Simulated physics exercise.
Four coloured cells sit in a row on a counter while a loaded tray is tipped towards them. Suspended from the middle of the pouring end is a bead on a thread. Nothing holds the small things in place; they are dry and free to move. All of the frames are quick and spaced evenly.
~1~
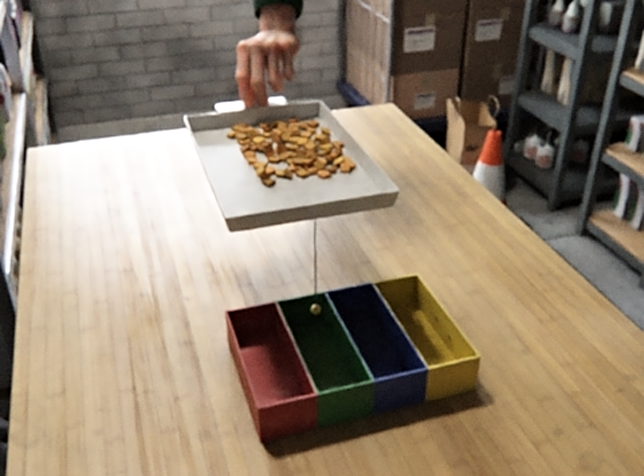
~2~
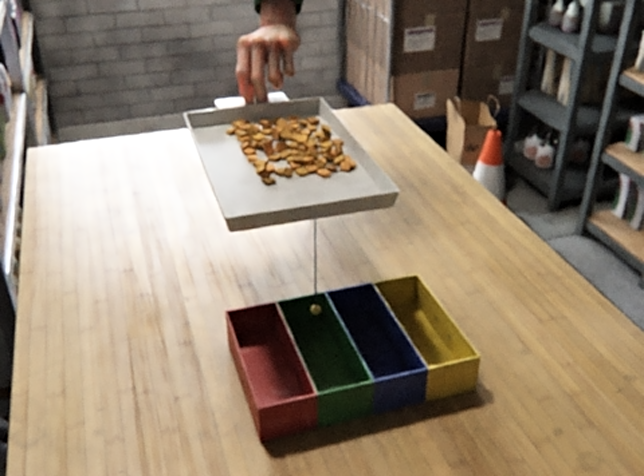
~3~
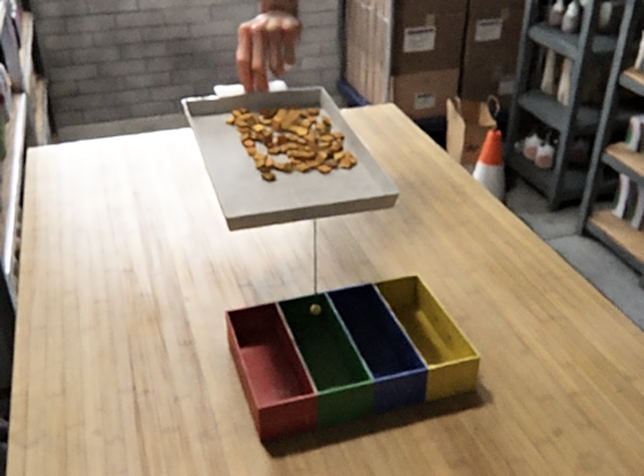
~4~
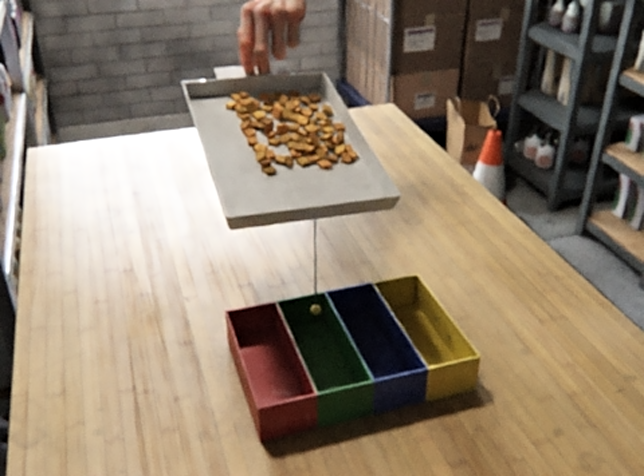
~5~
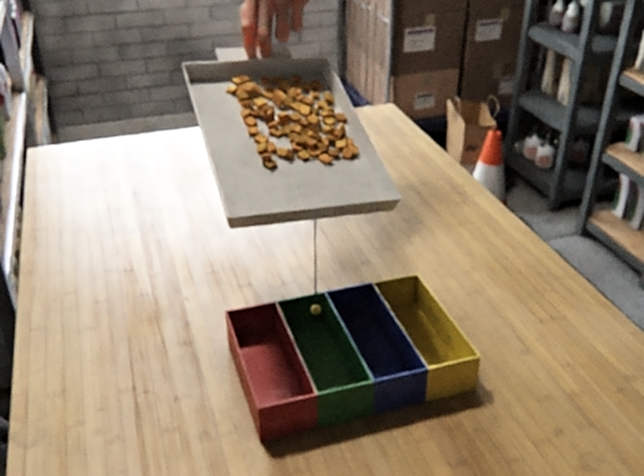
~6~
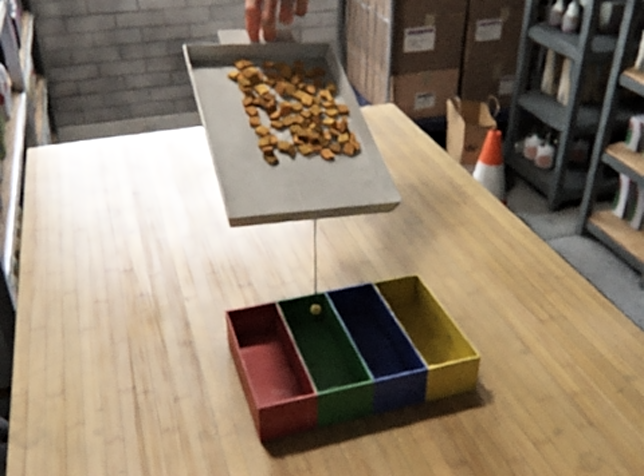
A hand at the far edge of a pale tray, loaded with orange-brown cereal pieces, is seen from above and in front of a wooden counter in a storeroom. Below the tray's near edge hangs a small bead on a thread, over a row of red, green, blue and yellow cells. The tray's far end rises steadily, its near edge dipping slightly rightward, while the camera stays still.
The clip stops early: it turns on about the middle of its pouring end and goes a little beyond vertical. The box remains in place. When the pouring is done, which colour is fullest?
Fullest: The blue cell.
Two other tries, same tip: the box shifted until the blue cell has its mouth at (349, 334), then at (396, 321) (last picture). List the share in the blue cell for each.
40 per cent the first time, 60 per cent the second time.
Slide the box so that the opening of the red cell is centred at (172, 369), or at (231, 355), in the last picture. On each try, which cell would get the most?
That yellow cell, then the cell in yellow.
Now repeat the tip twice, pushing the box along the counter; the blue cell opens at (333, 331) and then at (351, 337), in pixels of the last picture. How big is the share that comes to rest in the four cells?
First try: Around 100 percent; second try: Around 100 percent.
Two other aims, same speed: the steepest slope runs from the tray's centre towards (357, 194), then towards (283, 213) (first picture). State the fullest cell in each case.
First: The cell in blue. Second: The red one.
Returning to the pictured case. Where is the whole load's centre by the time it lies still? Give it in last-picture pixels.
(382, 366).
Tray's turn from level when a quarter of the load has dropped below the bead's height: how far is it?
The angle is around 85°.
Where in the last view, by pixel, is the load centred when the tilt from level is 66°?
In the last view, the load is centred near (361, 197).
Just after the last frame, tray tipped steeply; almost all on the tray; about a tenth falling or outside the box.
A moment on, tray tipped past a quarter turn; roughly half on the tray; roughly a third in the blue cell; about a tenth in the yellow cell; about a tenth in the green cell; just a few in the red cell; just a few falling or outside the box.
Further on, tray tipped past a quarter turn; roughly half in the blue cell; roughly a quarter in the yellow cell; roughly a quarter in the green cell; just a few in the red cell; just a few falling or outside the box.
When it is over, tray tipped past a quarter turn; roughly half in the blue cell; roughly a quarter in the yellow cell; roughly a quarter in the green cell; just a few in the red cell; just a few outside the box.
